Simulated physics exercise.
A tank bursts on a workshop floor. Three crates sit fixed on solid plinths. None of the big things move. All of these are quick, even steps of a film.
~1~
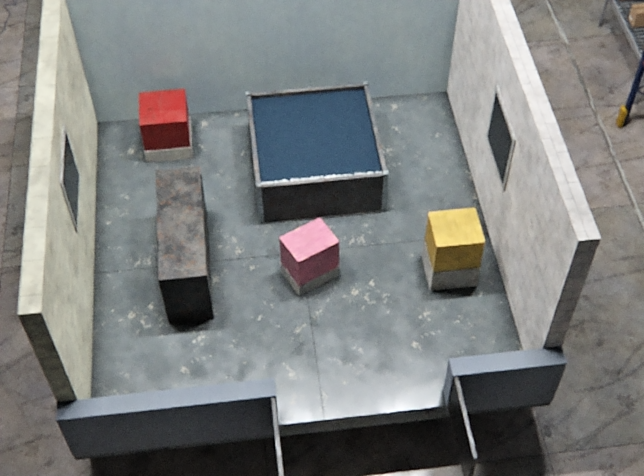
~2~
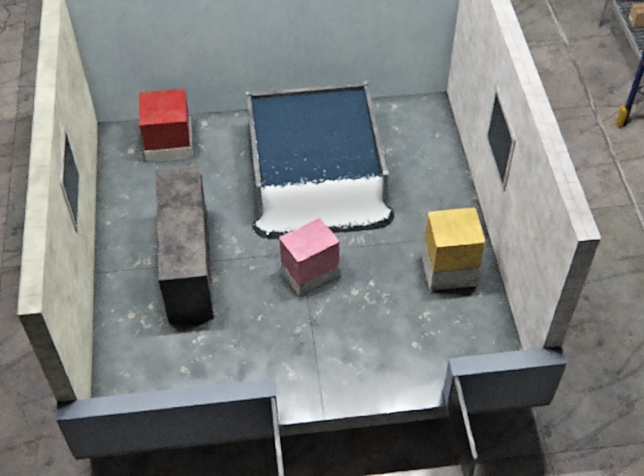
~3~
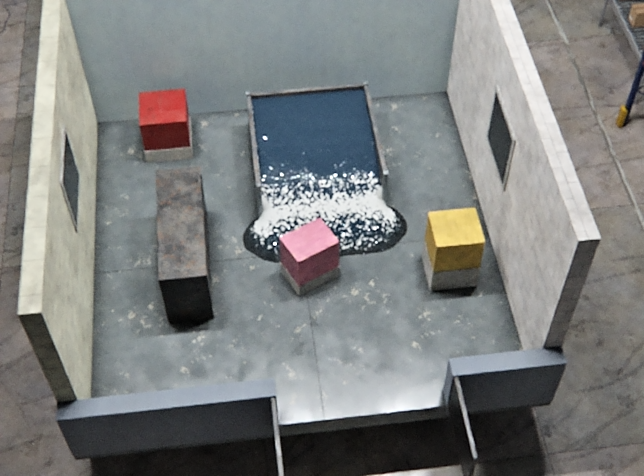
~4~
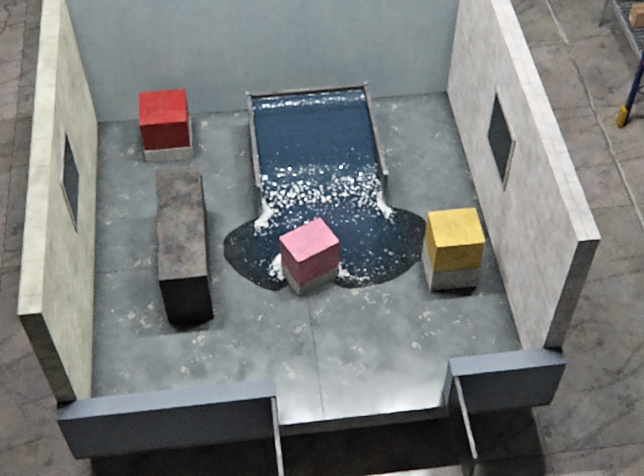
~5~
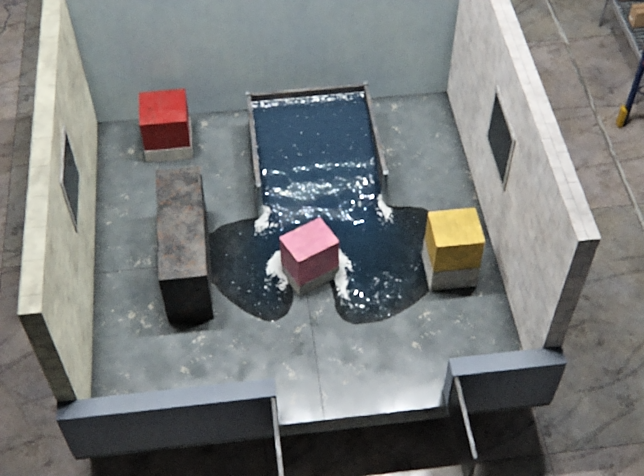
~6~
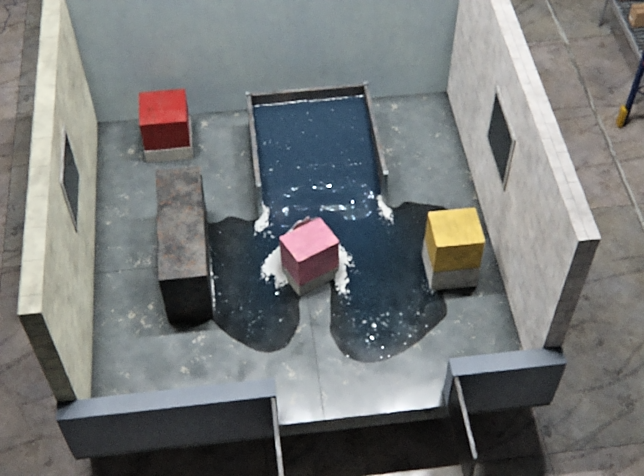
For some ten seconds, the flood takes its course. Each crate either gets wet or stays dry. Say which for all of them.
In the end the yellow crate is missed. The red crate is missed. The pink crate is caught.
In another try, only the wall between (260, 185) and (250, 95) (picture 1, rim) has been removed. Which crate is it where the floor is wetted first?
I say the crate marked red.
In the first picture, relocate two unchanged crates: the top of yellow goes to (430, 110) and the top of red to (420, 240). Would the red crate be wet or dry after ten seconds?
The red crate is wetted.
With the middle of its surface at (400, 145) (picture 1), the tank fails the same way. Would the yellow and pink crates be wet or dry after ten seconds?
Checking each, the yellow crate gets swamped and the pink crate gets swamped.
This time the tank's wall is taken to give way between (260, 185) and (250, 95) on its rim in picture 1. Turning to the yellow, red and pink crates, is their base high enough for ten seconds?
The yellow one is not reached; the red one is reached; the pink one is not reached.
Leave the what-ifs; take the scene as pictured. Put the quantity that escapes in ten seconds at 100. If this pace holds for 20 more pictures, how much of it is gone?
Close to 50 out of every hundred.
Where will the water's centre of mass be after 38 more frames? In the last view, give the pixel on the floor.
I'd mark it close to (307, 235).
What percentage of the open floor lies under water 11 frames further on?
Close to 55 %.
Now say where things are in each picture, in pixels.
The first frame shows the tank at (315, 137) is whole and still.
In the second frame, water pours out at (322, 204) and has run to (389, 211).
In the third frame, the front is at (401, 226), out from the gap at (322, 205).
In the fourth frame, water pours out at (322, 206) and has run to (416, 252).
In the fifth frame, water pours out at (322, 207) and has run to (384, 314).
In the sixth frame, water pours out at (322, 207) and has run to (383, 353).
A moment on, water covers 40 % of the floor; the yellow crate water round its plinth, the red crate not reached, the pink crate water round its plinth.
Next, water covers 55 % of the floor; the yellow crate water round its plinth, the red crate water round its plinth, the pink crate water round its plinth.
Then, water covers 75 % of the floor; the yellow crate water round its plinth, the red crate water round its plinth, the pink crate water round its plinth.
Later, water covers 100 % of the floor; the yellow crate water round its plinth, the red crate water round its plinth, the pink crate water round its plinth.
In the end, water covers 100 % of the floor; the yellow crate stayed above the water, the red crate stayed above the water, the pink crate was topped.
